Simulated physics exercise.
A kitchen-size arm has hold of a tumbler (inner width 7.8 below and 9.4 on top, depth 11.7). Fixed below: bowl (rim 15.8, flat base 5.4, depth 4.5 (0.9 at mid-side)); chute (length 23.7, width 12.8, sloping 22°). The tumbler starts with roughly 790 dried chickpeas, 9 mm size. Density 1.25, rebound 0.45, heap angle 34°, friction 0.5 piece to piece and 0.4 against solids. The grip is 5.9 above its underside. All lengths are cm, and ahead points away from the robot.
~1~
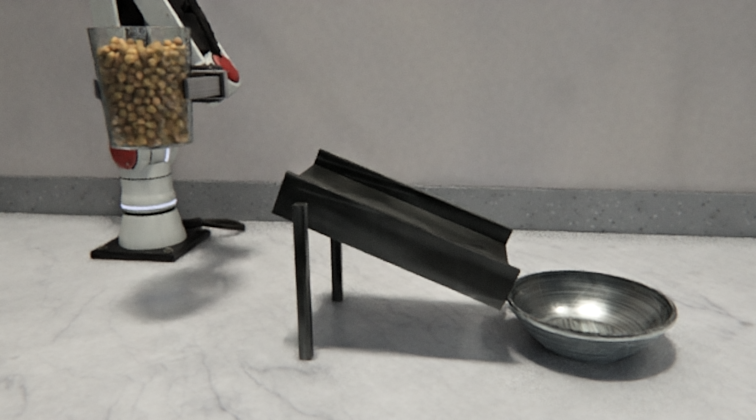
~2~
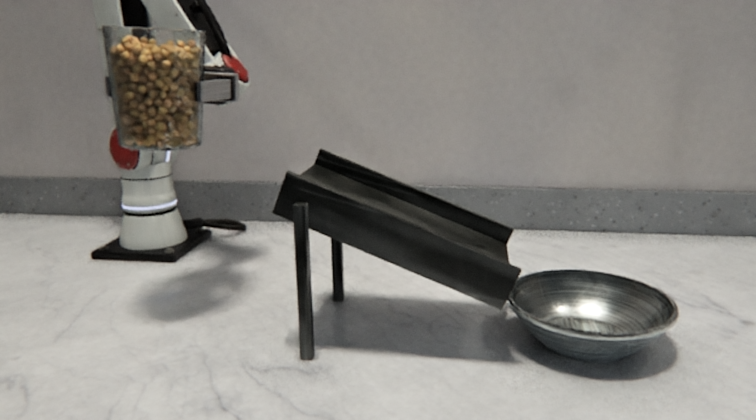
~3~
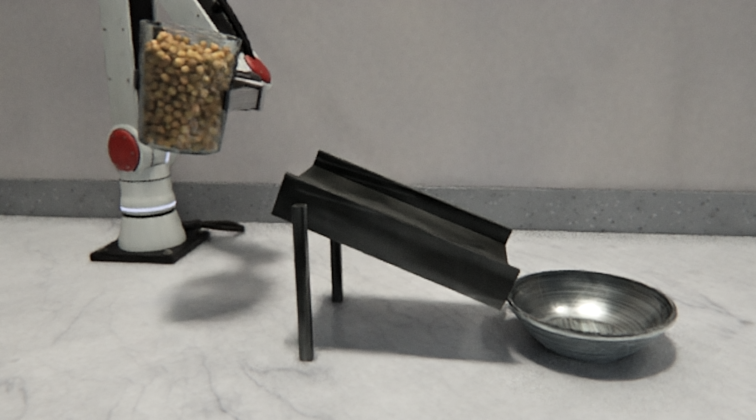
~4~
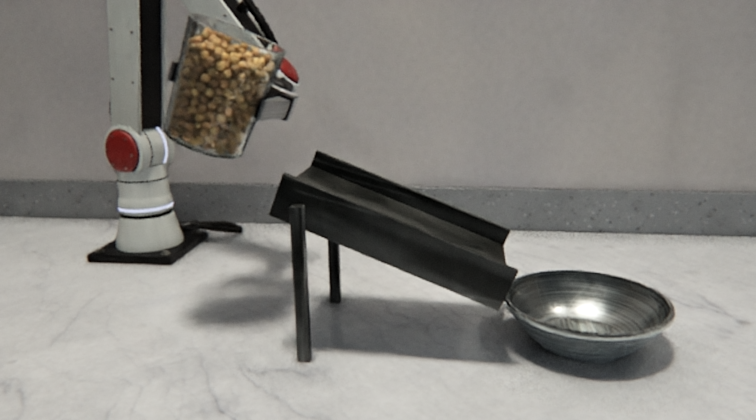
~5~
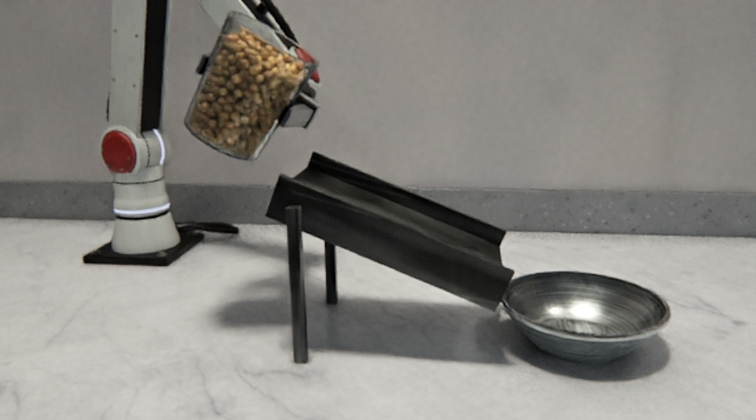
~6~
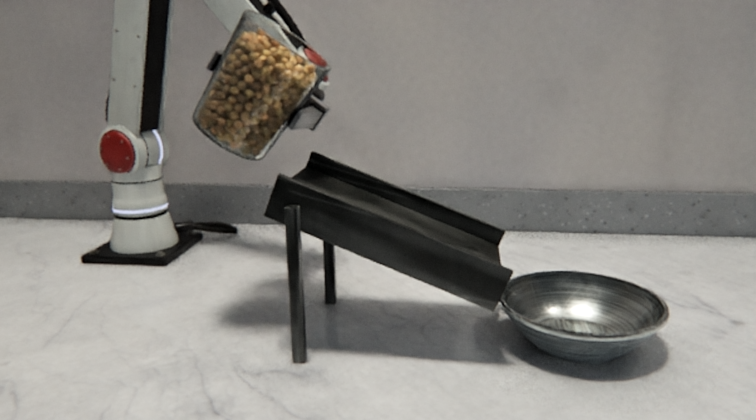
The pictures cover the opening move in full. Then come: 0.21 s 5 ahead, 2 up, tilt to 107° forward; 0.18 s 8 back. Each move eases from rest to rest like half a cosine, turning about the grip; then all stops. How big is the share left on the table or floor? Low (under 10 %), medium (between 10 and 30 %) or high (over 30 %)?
A low share, under 10 %, ends on the table or floor.
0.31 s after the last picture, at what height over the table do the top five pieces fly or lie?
Some 28 cm.
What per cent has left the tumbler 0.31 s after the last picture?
Near 50 per cent so far.
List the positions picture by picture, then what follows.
The first frame shows tumbler middle at (147, 89), level; upper third of the load around (144, 63), from x 100 to 185, top at y 45; 792 in the tumbler.
The second frame shows tumbler middle at (158, 89), tilted 3° forward; upper third of the load around (155, 63), from x 115 to 200, top at y 45.
The third frame shows tumbler middle at (186, 90), tilted 12° forward; upper third of the load around (184, 64), from x 145 to 230, top at y 40.
The fourth frame shows tumbler middle at (220, 90), tilted 24° forward; upper third of the load around (220, 66), from x 170 to 270, top at y 35.
The fifth frame shows tumbler middle at (247, 91), tilted 33° forward; upper third of the load around (247, 68), from x 195 to 300, top at y 35.
The sixth frame shows tumbler middle at (258, 90), tilted 36° forward; upper third of the load around (259, 68), from x 200 to 315, top at y 35; 792 in the tumbler.
Then, 0.16 s after the last picture, tilted 96° forward, highest piece 32 above the table; 792 in the tumbler.
Then, 0.31 s after the last picture, tilted 107° forward, highest piece 27 above the table; 400 in the tumbler, 392 on the chute or in flight.
Then, 0.59 s after the last picture, tilted 107° forward, highest piece 24 above the table; 354 in the bowl, 33 in the tumbler, 11 on the table or floor, 394 on the chute or in flight.
Then, 1.64 s after the last picture, tilted 107° forward, highest piece 6 above the table; 742 in the bowl, 50 on the table or floor.
Final count, 742 in the bowl, 50 on the table or floor. That is 6 % on the table or floor.
